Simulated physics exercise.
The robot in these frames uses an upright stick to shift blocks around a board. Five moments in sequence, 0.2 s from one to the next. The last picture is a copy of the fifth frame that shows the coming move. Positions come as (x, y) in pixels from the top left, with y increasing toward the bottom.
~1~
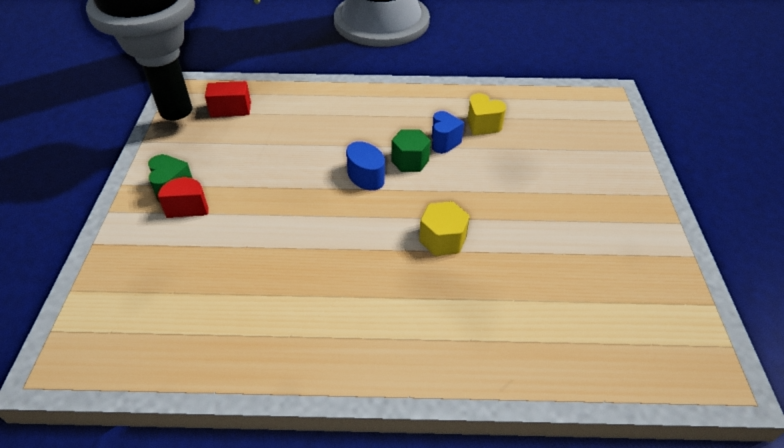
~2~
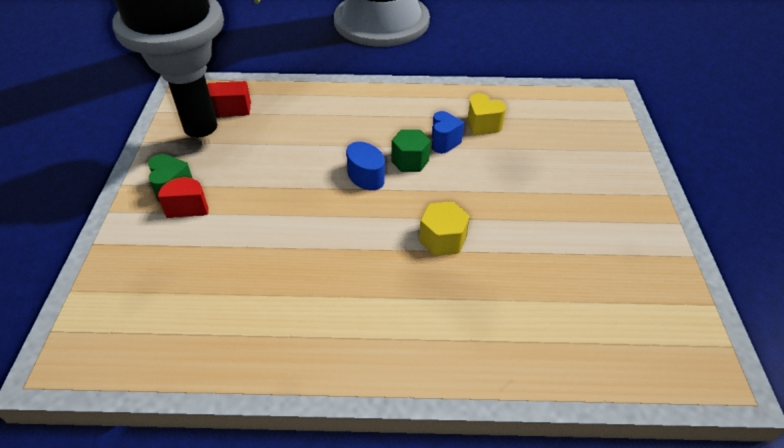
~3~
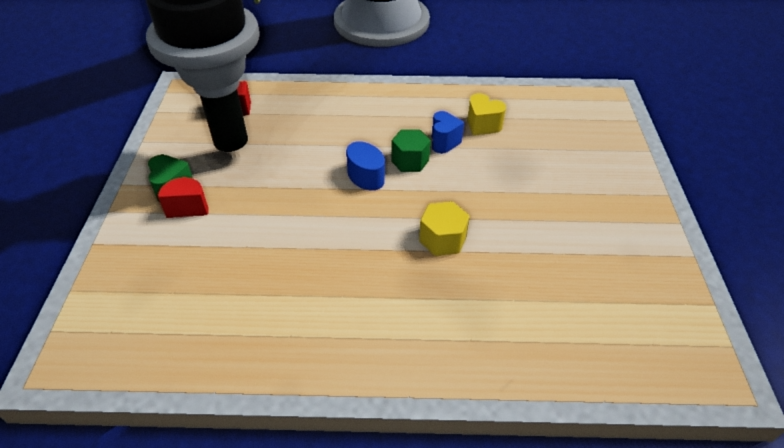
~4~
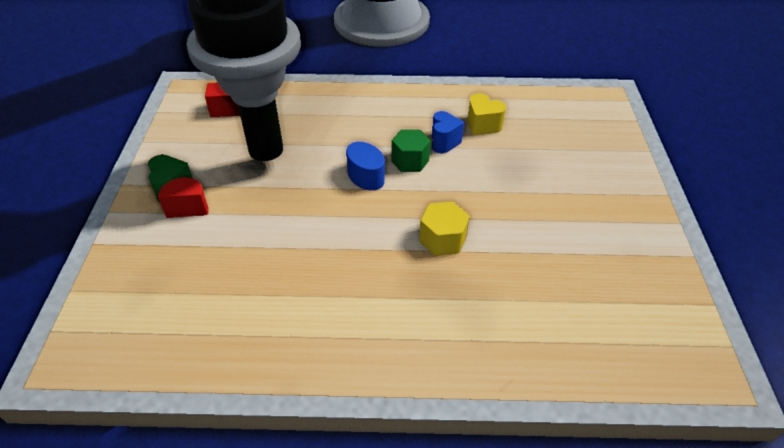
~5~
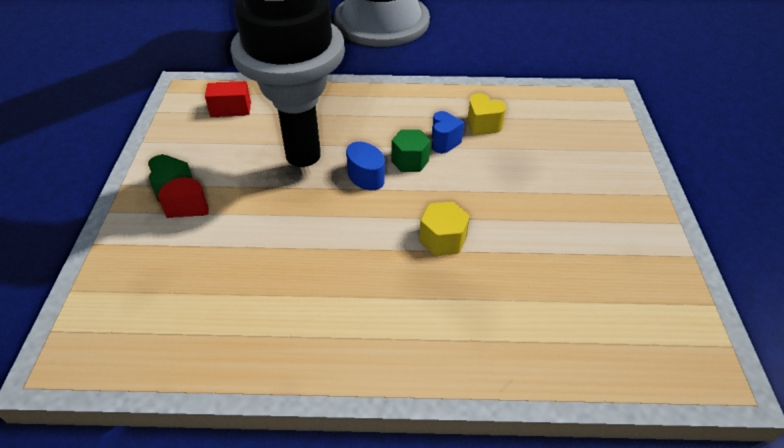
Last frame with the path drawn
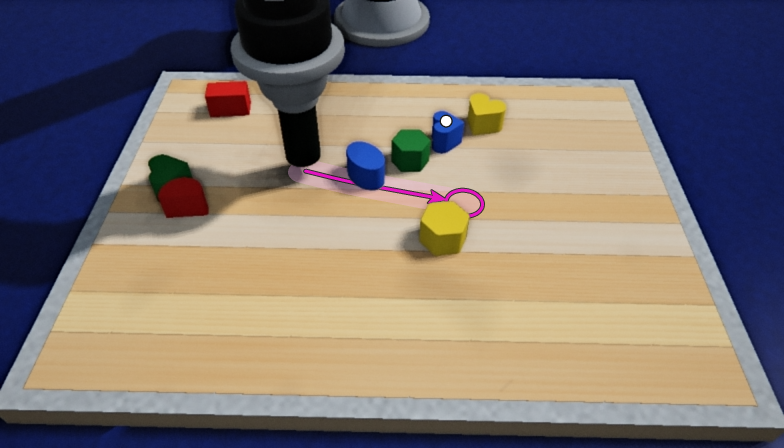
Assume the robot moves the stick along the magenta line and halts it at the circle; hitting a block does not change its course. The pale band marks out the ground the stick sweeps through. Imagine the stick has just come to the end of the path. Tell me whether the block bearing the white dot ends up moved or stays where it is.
Once the path ends, it is somewhere new.
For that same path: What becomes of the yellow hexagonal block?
The yellow hexagonal block will stay where it is.
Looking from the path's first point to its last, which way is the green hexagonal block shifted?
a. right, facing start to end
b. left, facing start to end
The correct letter is b.
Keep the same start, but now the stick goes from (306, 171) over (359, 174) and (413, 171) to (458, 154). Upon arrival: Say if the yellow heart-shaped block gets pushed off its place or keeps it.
Once the stick is done, the yellow heart-shaped block is in a new spot.
Drawn move, from (306, 171) directly to (464, 203); the dot is on the blue heart-shaped block.
What follows on the original path. One third of the way, stick at (356, 168); blue oval at (391, 156).
Two thirds of the way, stick at (410, 178); blue oval at (441, 157), turned 40° anticlockwise; green hexagonal block at (429, 135), turned 55° anticlockwise; blue heart-shaped block at (450, 116).
At the end, stick at (466, 188); blue oval at (454, 155), turned 55° anticlockwise; green hexagonal block at (429, 135), turned 55° anticlockwise; yellow hexagonal block still; blue heart-shaped block at (450, 116).
